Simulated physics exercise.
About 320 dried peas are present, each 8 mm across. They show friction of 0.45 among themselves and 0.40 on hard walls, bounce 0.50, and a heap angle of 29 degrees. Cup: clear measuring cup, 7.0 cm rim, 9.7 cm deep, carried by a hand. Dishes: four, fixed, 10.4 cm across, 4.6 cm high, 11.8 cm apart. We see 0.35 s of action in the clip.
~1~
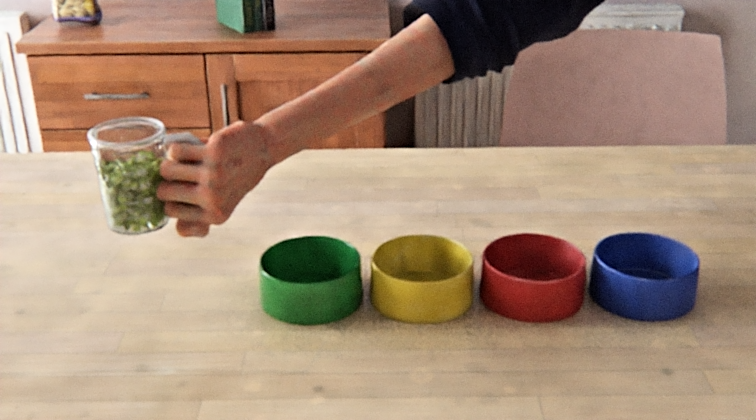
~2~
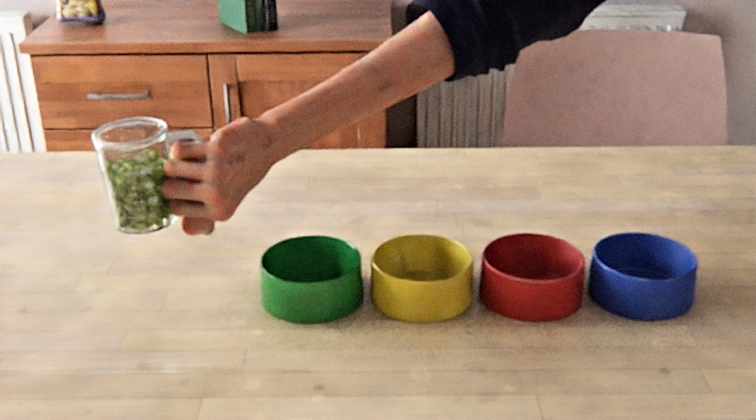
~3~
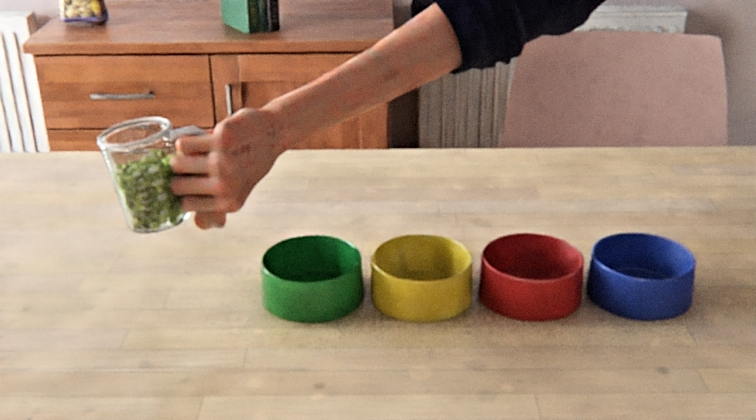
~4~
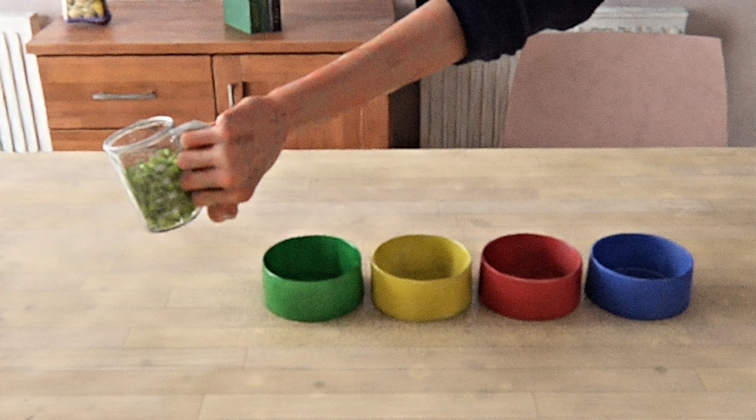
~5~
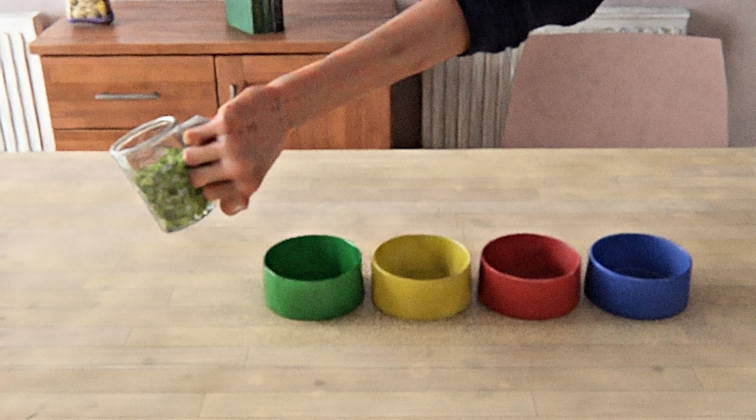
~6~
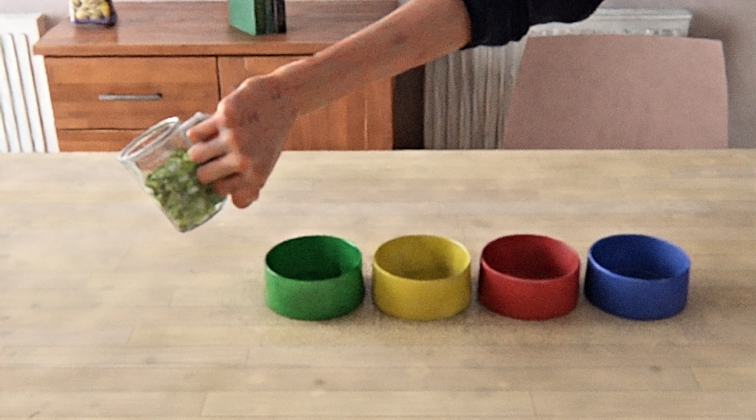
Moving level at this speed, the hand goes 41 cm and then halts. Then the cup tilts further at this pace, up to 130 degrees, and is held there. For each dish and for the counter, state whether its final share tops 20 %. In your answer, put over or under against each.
Red - under; blue - under; green - under; yellow - under; counter - over.
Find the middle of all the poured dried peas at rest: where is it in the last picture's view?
Once everything settles, the centre is around (210, 291).
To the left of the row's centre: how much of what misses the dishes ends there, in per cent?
I'd estimate close to 100 in a hundred.
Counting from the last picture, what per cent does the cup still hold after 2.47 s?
Somewhere close to 0 percent.
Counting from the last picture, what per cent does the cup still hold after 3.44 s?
About 0 percent of the load.
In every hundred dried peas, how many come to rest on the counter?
95 %.
Then, 1.48 s after the last picture, tilt 130 degrees; cup holds 0 %, green 5 %.
Then, 2.47 s after the last picture, tilt 130 degrees; cup holds 0 %, green 5 %.
Then, 3.44 s after the last picture, tilt 130 degrees; cup holds 0 %, green 5 %.
In the end, red 0 %, blue 0 %, green 5 %, yellow 0 %, counter 95 %.
